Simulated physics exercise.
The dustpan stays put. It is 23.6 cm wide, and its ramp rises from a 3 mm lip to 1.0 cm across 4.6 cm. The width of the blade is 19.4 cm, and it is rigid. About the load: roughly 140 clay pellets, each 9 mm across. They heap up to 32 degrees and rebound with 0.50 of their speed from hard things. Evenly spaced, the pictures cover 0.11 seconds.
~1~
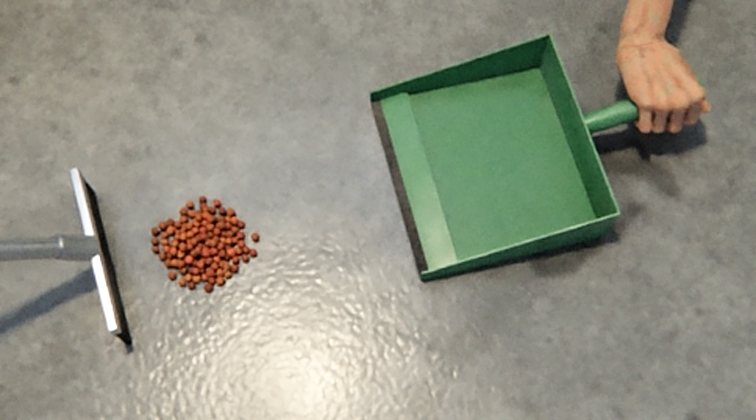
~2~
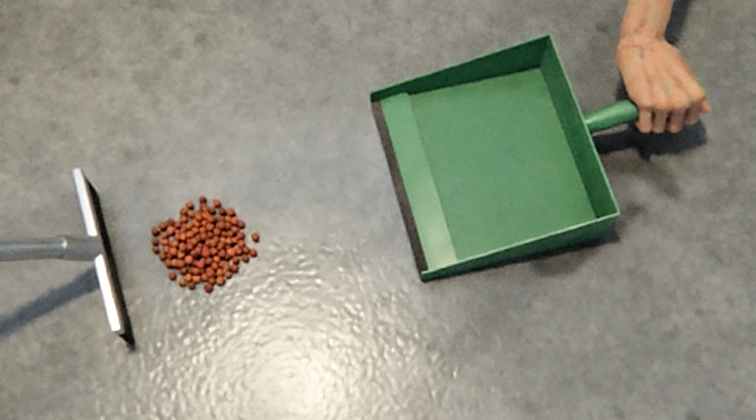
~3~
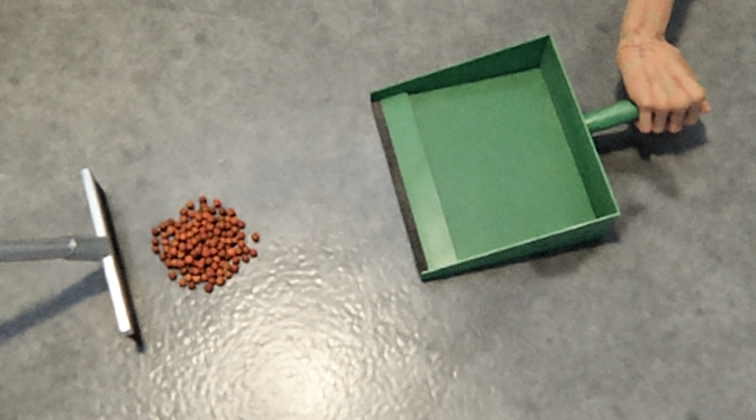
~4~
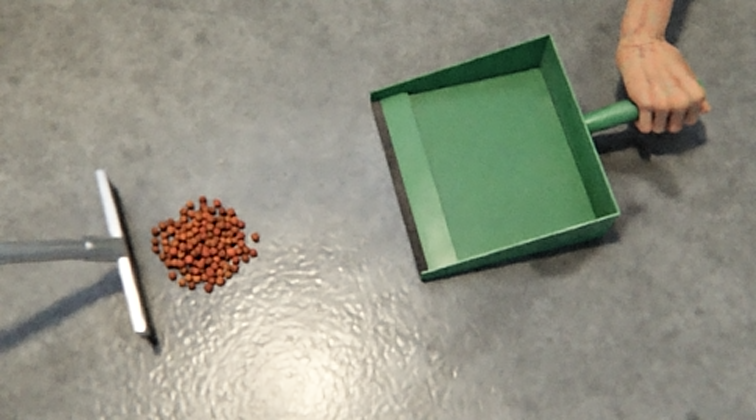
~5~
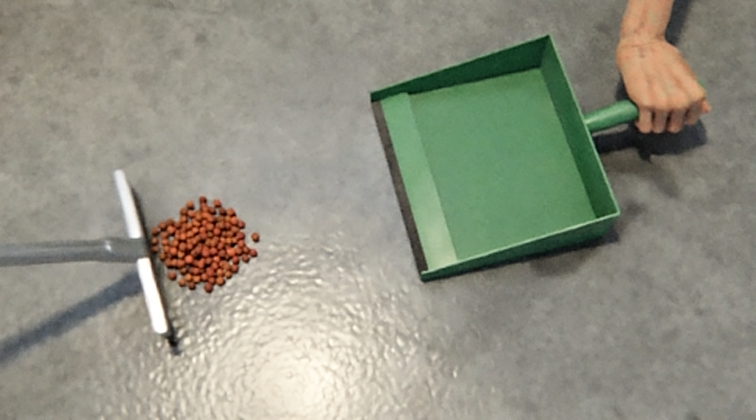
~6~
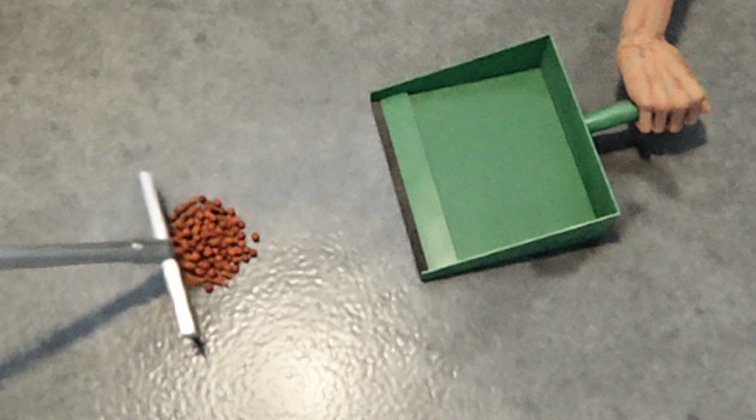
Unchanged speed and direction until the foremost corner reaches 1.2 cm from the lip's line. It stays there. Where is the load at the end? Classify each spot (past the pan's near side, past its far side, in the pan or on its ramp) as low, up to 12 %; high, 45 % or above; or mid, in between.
Near side mid, far side low, pan mid.
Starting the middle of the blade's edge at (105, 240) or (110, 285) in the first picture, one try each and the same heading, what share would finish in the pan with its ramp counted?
First try about 40 per cent, second about 25 per cent.
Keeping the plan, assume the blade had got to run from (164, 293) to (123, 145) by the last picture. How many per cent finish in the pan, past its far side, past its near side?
Per cent by place - pan 30, far side 20, near side 5.
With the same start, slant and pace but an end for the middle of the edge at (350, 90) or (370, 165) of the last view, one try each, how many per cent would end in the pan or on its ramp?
Roughly 25 % and 55 %.
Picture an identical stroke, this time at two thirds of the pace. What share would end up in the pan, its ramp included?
About 25 per cent.
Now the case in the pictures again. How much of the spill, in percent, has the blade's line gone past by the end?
Around 0 in a hundred.
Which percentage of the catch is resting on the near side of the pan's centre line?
90 per cent.
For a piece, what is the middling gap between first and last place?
Somewhere around 26 centimetres.
Then, 0.12 s after the last picture, middle of the blade 13 cm from the lip; 0 % over the lip, far side 0 %, near side 10 %.
Then, 0.19 s after the last picture, middle of the blade 5 cm from the lip; 0 % over the lip, far side 5 %, near side 15 %.
Then, 0.41 s after the last picture, middle of the blade 2 cm from the lip; 35 % over the lip, far side 5 %, near side 20 %.
In the end, near side 20 %, far side 5 %, pan 30 %, in front of the lip or behind the blade 45 %.
